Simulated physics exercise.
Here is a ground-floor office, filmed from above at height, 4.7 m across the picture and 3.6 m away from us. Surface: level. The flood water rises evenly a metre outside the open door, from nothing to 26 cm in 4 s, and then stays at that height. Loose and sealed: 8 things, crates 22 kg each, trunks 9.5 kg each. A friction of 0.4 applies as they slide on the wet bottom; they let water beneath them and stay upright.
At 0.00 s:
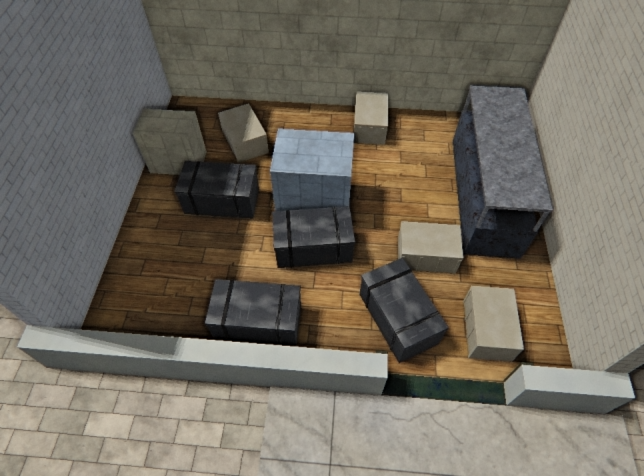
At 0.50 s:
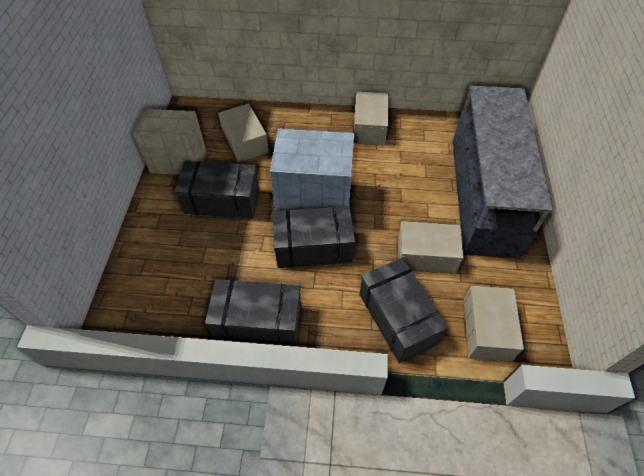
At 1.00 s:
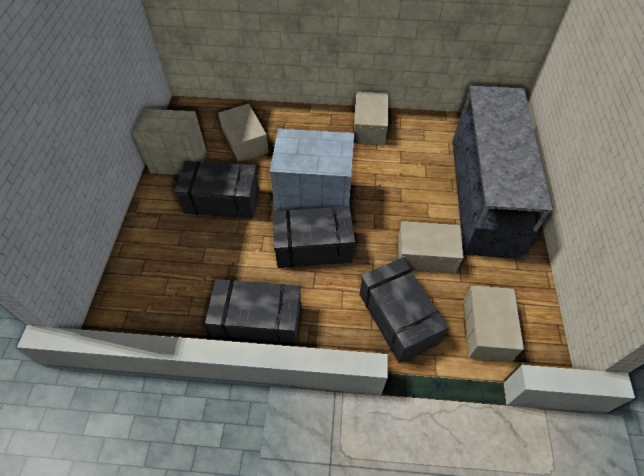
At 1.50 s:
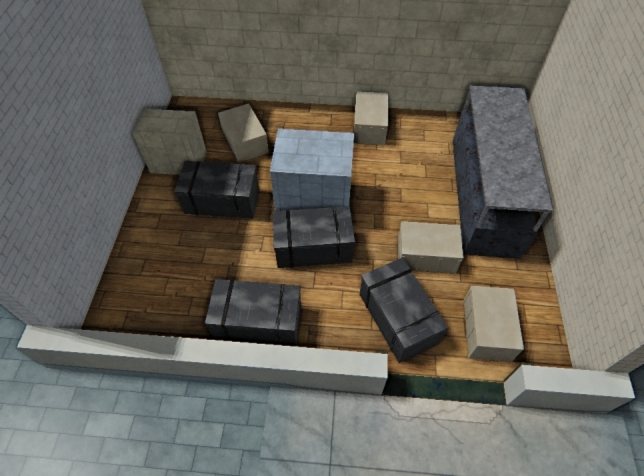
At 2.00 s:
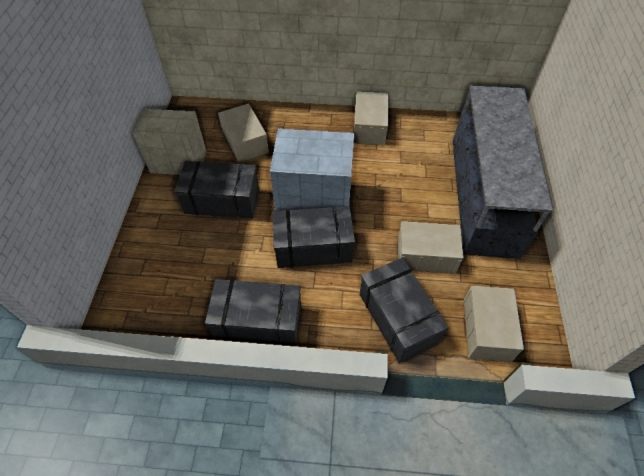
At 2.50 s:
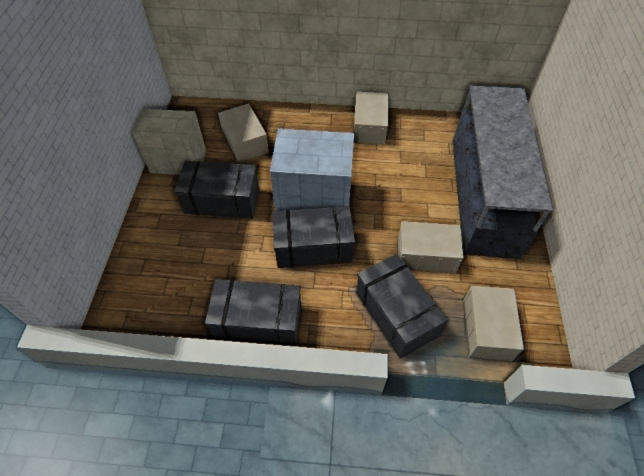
Water spread over the paving outside a room scattered with dark trunks and pale crates, then crept in through the doorway, and the trunk nearest the opening shifted only very slightly.
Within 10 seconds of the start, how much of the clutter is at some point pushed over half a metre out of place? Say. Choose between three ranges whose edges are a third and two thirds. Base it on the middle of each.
The range is the highest, two thirds or more.
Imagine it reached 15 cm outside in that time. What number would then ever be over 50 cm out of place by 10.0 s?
It would come to 4 of them.
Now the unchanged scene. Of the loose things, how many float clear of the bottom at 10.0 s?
6 of them.
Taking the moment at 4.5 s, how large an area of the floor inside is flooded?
My estimate is roughly 6.0 m2.
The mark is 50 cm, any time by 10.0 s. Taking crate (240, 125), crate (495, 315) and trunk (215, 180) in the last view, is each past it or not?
Result, in order: Stayed within / exceeded / exceeded.
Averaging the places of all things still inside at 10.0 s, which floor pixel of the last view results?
Roughly at (288, 227).
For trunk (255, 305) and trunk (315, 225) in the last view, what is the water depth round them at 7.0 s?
Roughly 2 and 2 cm.
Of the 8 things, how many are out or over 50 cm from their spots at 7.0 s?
My count gives 4.
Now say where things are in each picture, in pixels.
A trunk at (404, 300) rests on the ground; a crate at (372, 108), on the bottom; water covers 0.0 m2; 0 of 8 have shifted, in the first picture.
A trunk at (404, 300) rests on the ground; a crate at (372, 108), on the bottom; 0.0 m2 under water; 0 of 8 have shifted, in the second picture.
A trunk at (404, 300) rests on the ground; a crate at (372, 108), on the bottom; 0.0 m2 under water; 0 of 8 have shifted, in the third picture.
A trunk at (404, 300) rests on the ground; a crate at (372, 108) rests on the ground; 0.0 m2 under water; 0 of 8 have shifted, in the fourth picture.
A trunk at (404, 300), on the bottom; a crate at (372, 108) rests on the ground; water covers 0.1 m2; 0 of 8 have shifted, in the fifth picture.
A trunk at (401, 296) rests on the ground, 5 cm from its start; a crate at (372, 108) rests on the ground; 0.5 m2 under water; 0 of 8 have shifted, in the sixth picture.
After 3.5 s 0 of 8 are over 50 cm from their spots; 0 afloat.
After 4.5 s 3 of 8 are over 50 cm from their spots; 1 afloat.
After 7.0 s 4 of 8 are over 50 cm from their spots; 2 afloat.
After 10.0 s 5 of 8 are over 50 cm from their spots, and 6 have been at some point; 6 afloat.
